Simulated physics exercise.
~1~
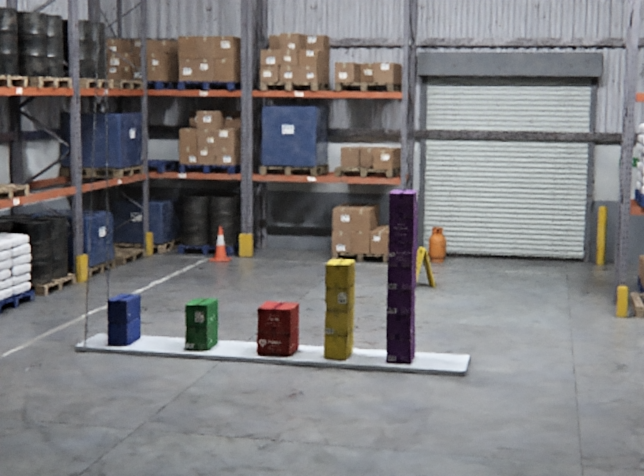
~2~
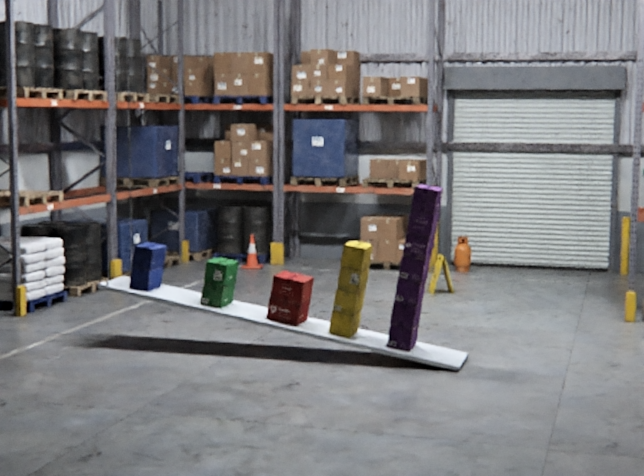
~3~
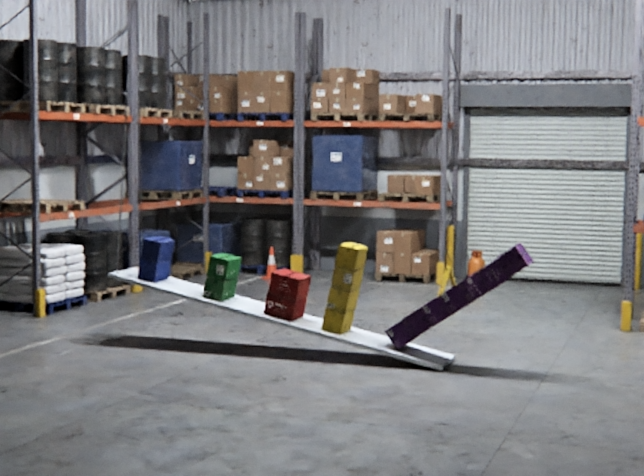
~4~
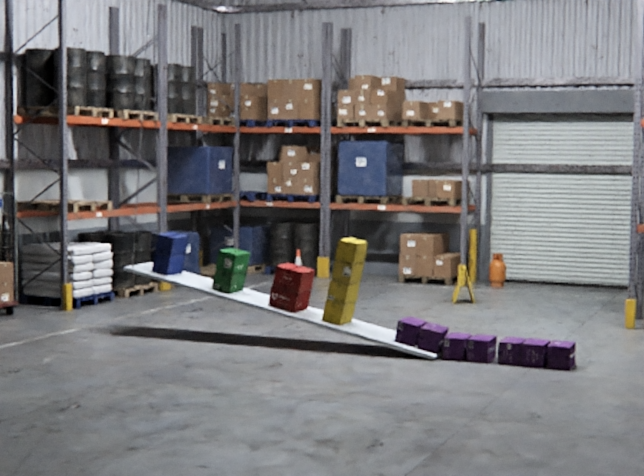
In a warehouse lined with racks of boxes and drums, with a pale roller door at the back right, a slightly drifting view faces a long white deck on the concrete floor. Standing along it from left to right are short blue, green and red piles, a taller yellow column and a very tall purple one. The deck's left end rises, tilting everything toward the right. The purple column leans, then topples over the lower end and lands in a line of separate cartons stretching onto the floor. The other four piles remain standing, leaning with the sloped deck.
